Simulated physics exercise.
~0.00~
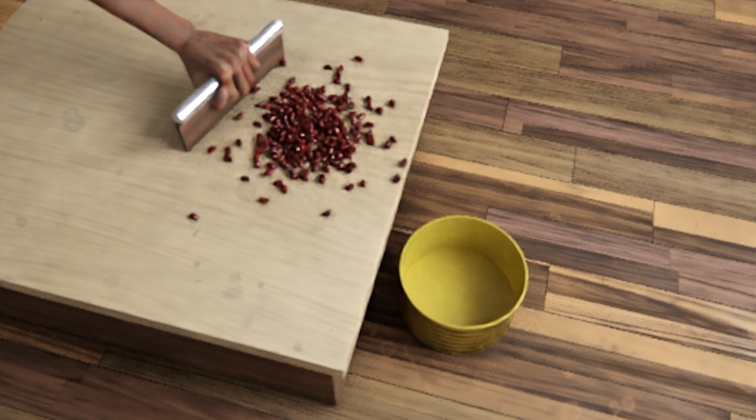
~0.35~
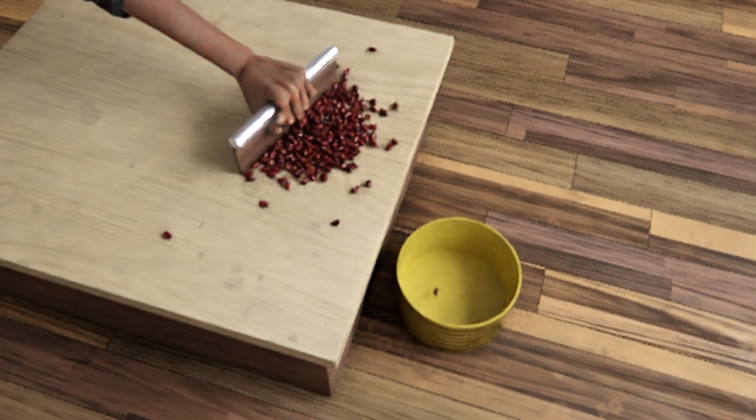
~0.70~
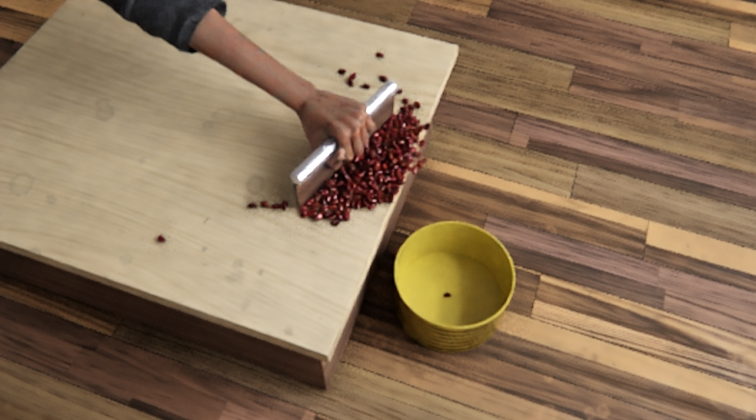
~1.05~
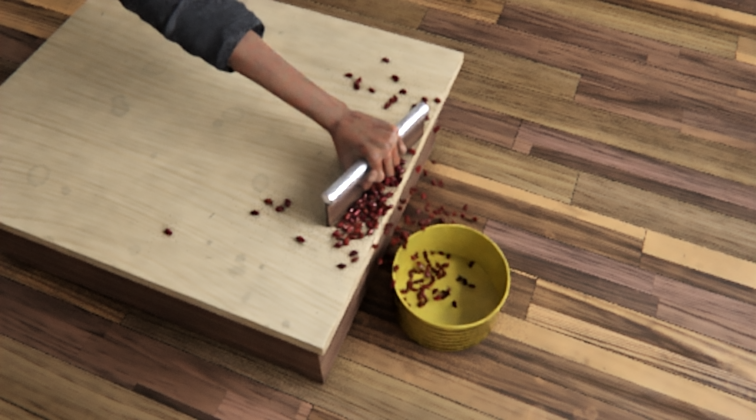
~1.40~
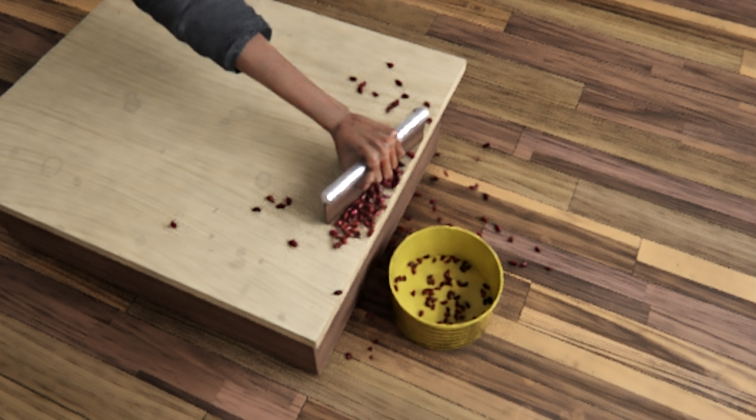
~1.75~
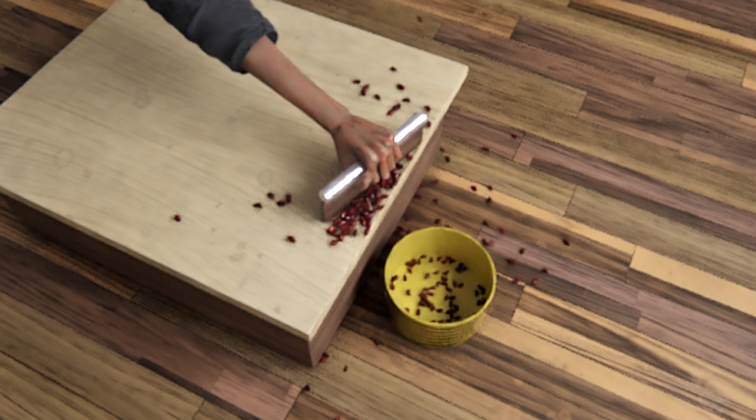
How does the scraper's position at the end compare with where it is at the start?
At the end the scraper is farther right and lower in the view, resting by the platform's right edge near the yellow pot, whereas at the start it is farther in on the platform, to the upper left.
